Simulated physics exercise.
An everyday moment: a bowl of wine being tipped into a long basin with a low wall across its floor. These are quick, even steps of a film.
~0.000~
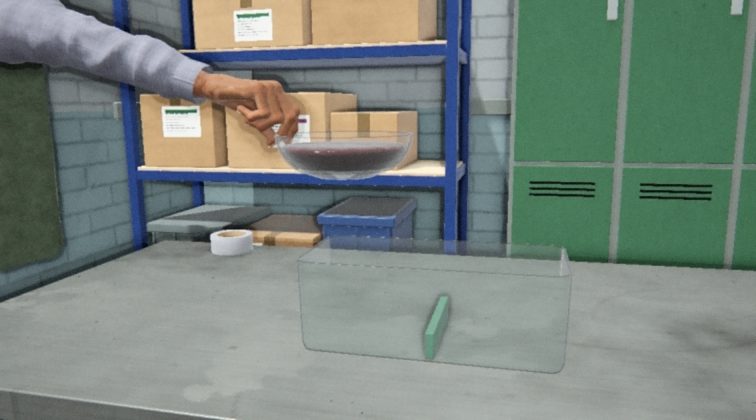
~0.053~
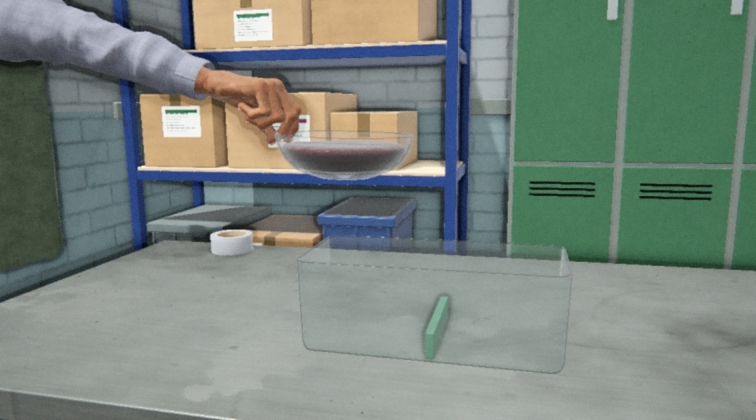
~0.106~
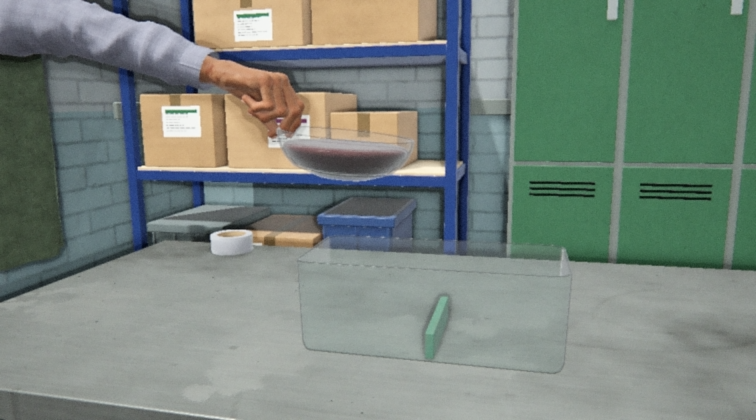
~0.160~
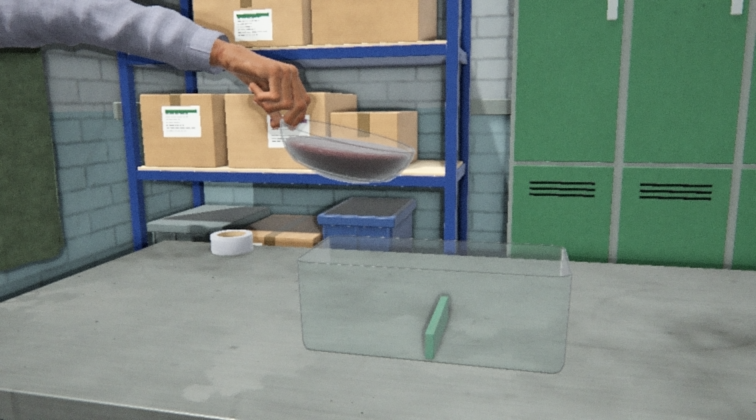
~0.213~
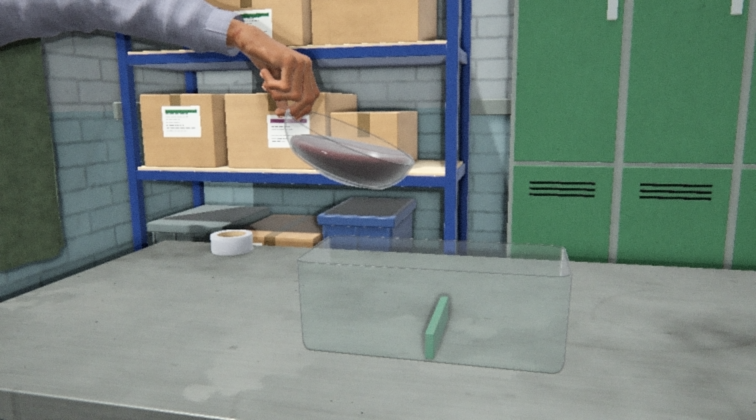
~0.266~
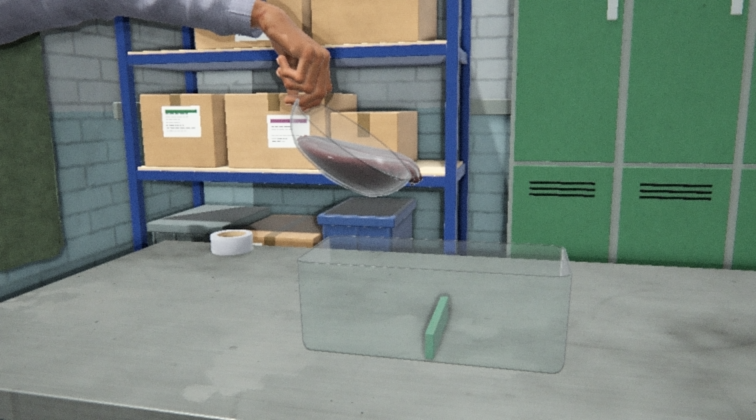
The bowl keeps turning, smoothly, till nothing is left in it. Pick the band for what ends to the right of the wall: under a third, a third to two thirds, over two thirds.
It comes to between a third and two thirds.
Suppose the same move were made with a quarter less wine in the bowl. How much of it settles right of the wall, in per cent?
Roughly 55 in a hundred.
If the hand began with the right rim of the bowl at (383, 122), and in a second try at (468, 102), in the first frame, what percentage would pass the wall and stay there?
About 25 and 70 per cent.
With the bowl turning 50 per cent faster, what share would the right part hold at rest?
Close to 35 per cent.
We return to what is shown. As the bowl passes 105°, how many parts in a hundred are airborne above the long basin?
About 5 per cent.
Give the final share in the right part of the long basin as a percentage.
Roughly 50 in a hundred.
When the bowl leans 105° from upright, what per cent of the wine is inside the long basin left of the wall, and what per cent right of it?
Near 35 on the left, 60 on the right.
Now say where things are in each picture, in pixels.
It leans 0°; its right rim is at (411, 136); the wine meets the walls at (287, 145) and (408, 146); the long basin's rim runs from (314, 248) to (567, 262); the wall's top is at (438, 315), in the first picture.
It leans 2°; its right rim is at (411, 138); the wine meets the walls at (287, 144) and (408, 147), in the second picture.
It leans 6°; its right rim is at (412, 144); the wine meets the walls at (289, 141) and (409, 150), in the third picture.
It leans 14°; its right rim is at (413, 153); the wine meets the walls at (291, 138) and (411, 154), in the fourth picture.
It leans 24°; its right rim is at (412, 166); the wine meets the walls at (296, 135) and (405, 157); 1 per cent is over the edge, in the fifth picture.
It leans 36°; its right rim is at (408, 180); the wine meets the walls at (303, 137) and (396, 164); 11 per cent is over the edge, in the sixth picture.
A moment on, the bowl is tipped right over and 0 per cent is still to pour, 35 is left of the wall and 59 right of it.
Next, the bowl is tipped right over and 0 per cent is still to pour, 38 is left of the wall and 51 right of it.
Then the bowl is tipped right over and 0 per cent is still to pour, 44 is left of the wall and 54 right of it.
Later the bowl is tipped right over and 0 per cent is still to pour, 46 is left of the wall and 52 right of it.
At rest 46 per cent lies left of the wall, 52 right of it and 2 outside.
